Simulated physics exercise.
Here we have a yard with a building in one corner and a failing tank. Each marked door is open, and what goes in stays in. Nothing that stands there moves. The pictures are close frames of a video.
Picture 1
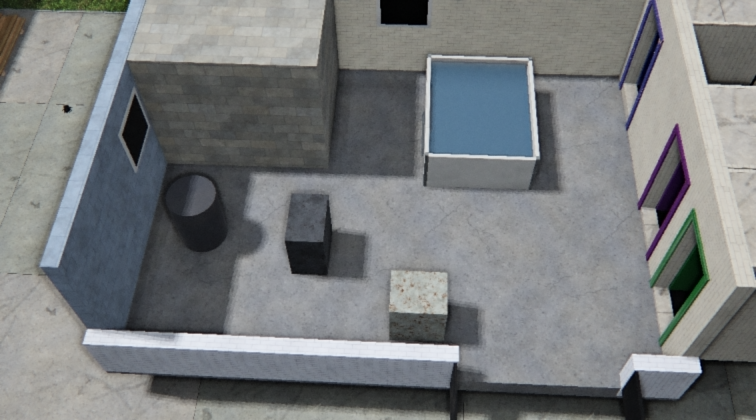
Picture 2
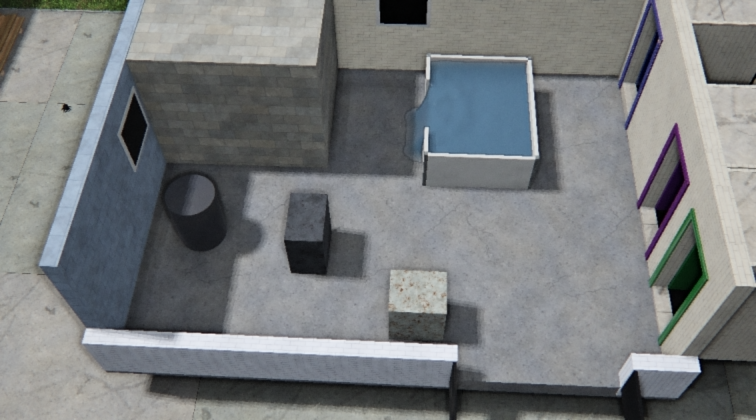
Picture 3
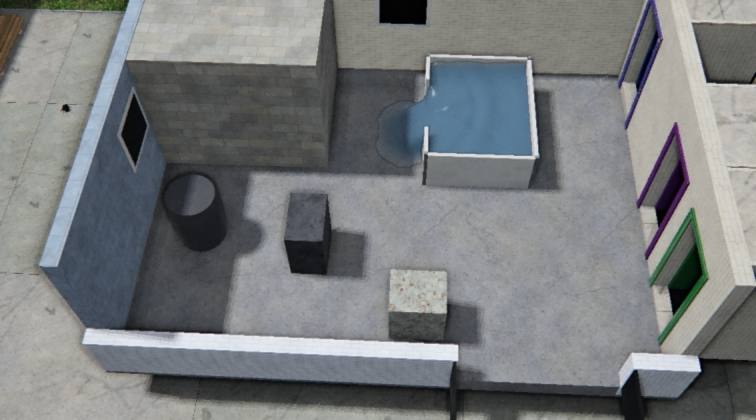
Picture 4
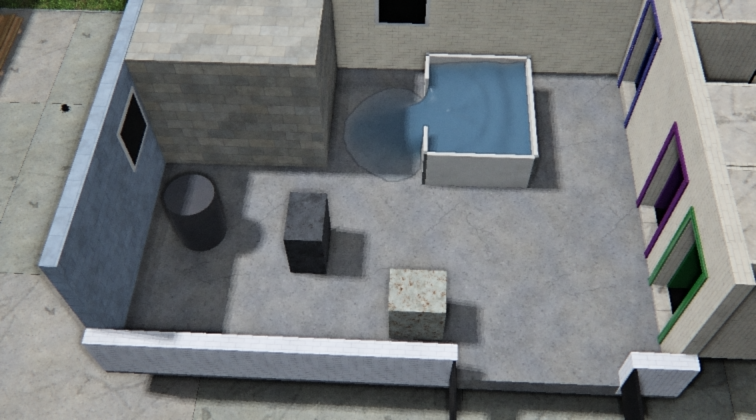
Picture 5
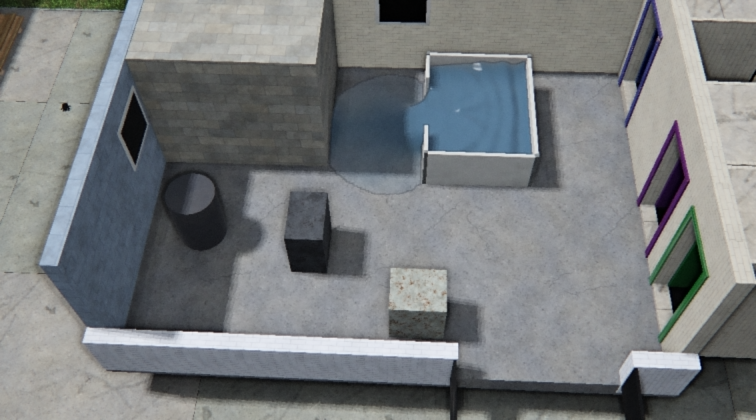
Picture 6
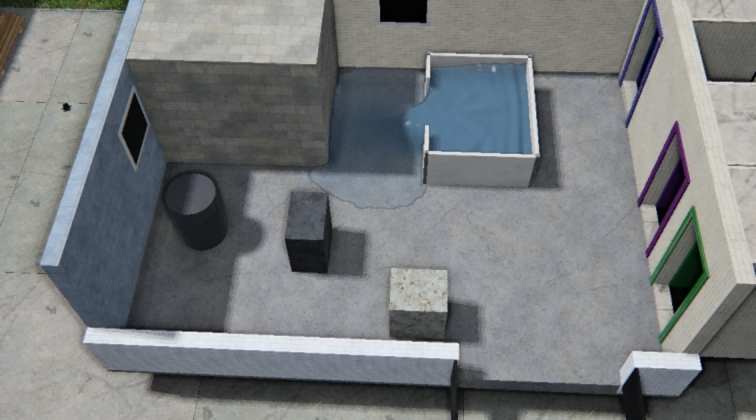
At the start, a square tank of still blue water stands in a walled yard with a corner building, a dark cylinder and two blocks. A gap opens in the tank's left side and water pours out, spreading leftward across the floor to the building wall, then toward the dark block.
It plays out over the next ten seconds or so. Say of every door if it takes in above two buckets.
One by one: The purple door admits no more than that; the green door admits no more than that; the blue door admits no more than that.
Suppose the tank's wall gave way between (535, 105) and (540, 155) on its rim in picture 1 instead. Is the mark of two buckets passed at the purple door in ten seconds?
Purple door goes over.
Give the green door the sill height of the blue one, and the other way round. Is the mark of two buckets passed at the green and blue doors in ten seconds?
Green door stays under; blue door takes more.
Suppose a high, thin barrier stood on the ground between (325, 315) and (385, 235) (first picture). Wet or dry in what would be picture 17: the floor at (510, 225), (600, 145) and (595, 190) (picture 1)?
As listed: Not flooded, free of water, free of water.
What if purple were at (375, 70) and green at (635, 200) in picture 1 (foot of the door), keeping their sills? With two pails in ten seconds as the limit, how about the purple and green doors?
My reading: Purple takes more, green holds.
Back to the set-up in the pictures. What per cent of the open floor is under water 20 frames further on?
Roughly 50 per cent.
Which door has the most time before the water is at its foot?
It is the green one.
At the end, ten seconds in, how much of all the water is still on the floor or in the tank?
Near 94 in a hundred.
A moment on, water covers 15 % of the floor; the purple door not reached, the green door not reached, the blue door not reached.
Next, water covers 30 % of the floor; the purple door not reached, the green door not reached, the blue door not reached.
Then, water covers 50 % of the floor; the purple door not reached, the green door not reached, the blue door wet at the sill, nothing in.
Later, water covers 90 % of the floor; the purple door wet at the sill, nothing in, the green door wet at the sill, nothing in, the blue door under two buckets in.
In the end, water covers 95 % of the floor; the purple door wet at the sill, nothing in, the green door under two buckets in, the blue door under two buckets in.
